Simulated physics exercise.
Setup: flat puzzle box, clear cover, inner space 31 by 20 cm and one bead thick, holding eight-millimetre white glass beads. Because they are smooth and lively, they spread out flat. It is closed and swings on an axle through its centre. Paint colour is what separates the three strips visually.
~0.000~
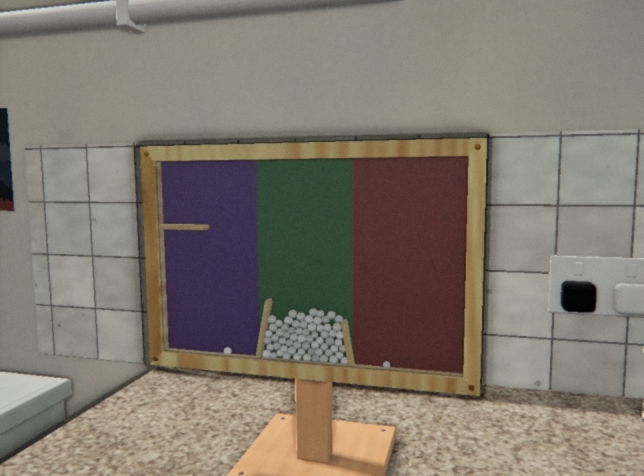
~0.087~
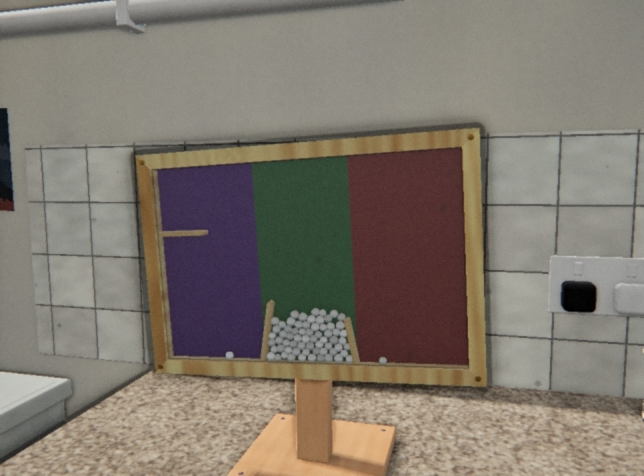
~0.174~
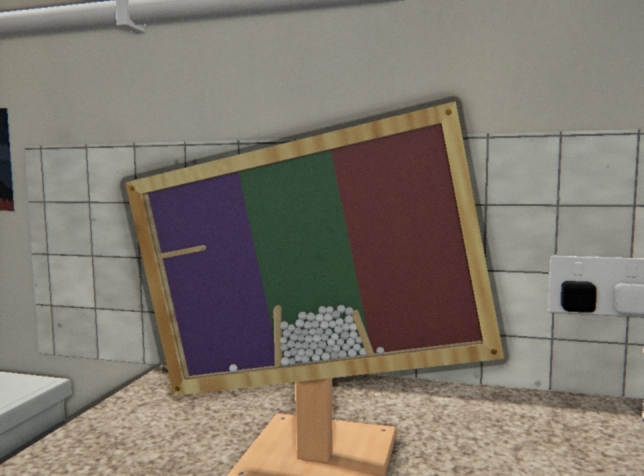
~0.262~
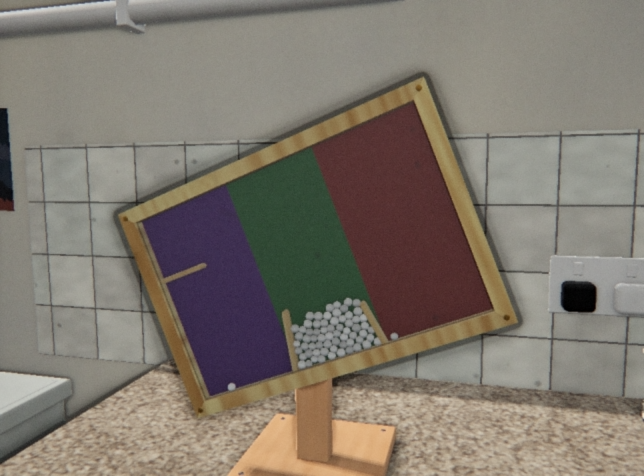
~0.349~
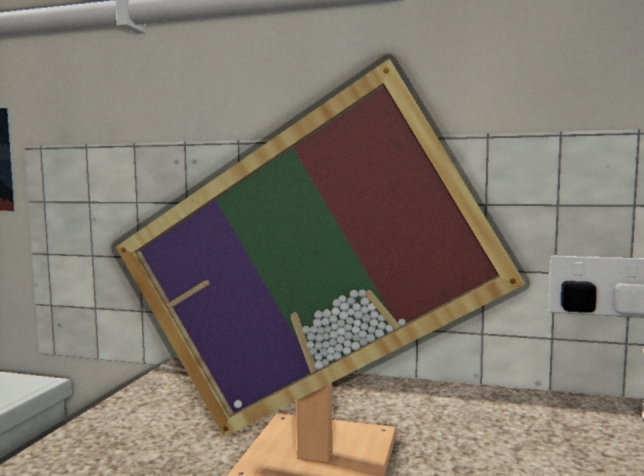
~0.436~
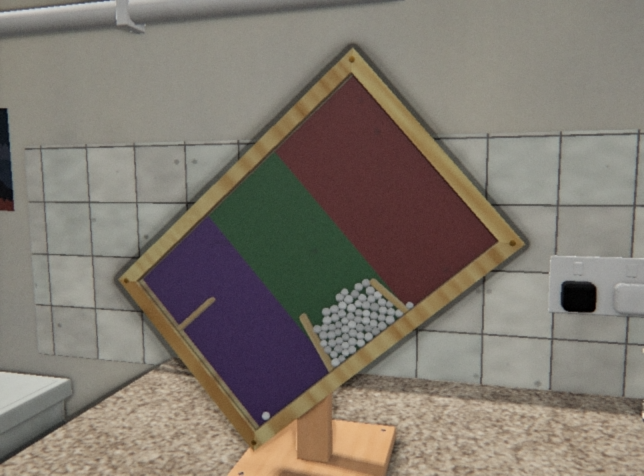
To begin with, a wooden-framed board with purple, green and red strips sits level on a stand, small white balls heaped between two short walls at its bottom. It then turns steadily anticlockwise, its right side rising, while the heap shifts within the walls and a stray ball rolls down the purple strip's edge.
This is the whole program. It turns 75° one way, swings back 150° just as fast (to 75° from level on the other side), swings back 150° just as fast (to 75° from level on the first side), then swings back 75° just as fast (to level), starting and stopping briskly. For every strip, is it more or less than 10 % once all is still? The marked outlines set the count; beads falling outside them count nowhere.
Red strip: More; purple strip: More; green strip: More than 10 %.
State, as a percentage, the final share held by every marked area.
Tally: Red strip = 20; purple strip = 15; green strip = 65.
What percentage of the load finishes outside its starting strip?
My reckoning puts it near 35 percent.
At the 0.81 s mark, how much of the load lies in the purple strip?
Share: Some 5 %.
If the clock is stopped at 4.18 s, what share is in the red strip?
Around 20 percent.
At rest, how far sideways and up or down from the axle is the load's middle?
The middle sits around 1 cm left of it and 9 cm below it.
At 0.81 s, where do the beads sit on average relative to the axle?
Right by about 7 cm and below by about 3 cm.
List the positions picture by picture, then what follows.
The first picture shows level; about 70 beads; beads centred (305, 339); top one (313, 313); red (408, 265), purple (210, 258), green (304, 262).
The second picture shows turned 3° anticlockwise; beads centred (309, 339); top one (315, 312).
The third picture shows turned 12° anticlockwise; beads centred (320, 338); top one (341, 309); wall ends (355, 314), (277, 308), (202, 248).
The fourth picture shows turned 22° anticlockwise; beads centred (332, 335); top one (348, 302).
The fifth picture shows turned 31° anticlockwise; beads centred (343, 330); top one (362, 294).
The sixth picture shows turned 41° anticlockwise; beads centred (353, 323); top one (366, 283); red (382, 194), purple (234, 322), green (304, 261).
By 0.81 s, it stands 75° anticlockwise; the beads' middle is 7 cm right of and 3 cm below the centre; purple 5 %, green 90 %.
By 4.18 s, it stands 37° anticlockwise; the beads' middle is 4 cm right of and 8 cm below the centre; red 20 %, purple 15 %, green 65 %.
By 4.58 s, it stands level; the beads' middle is 1 cm left of and 9 cm below the centre; red 20 %, purple 15 %, green 65 %.
All still by 5.6 s, it stands level; red 20 %, purple 15 %, green 65 %.
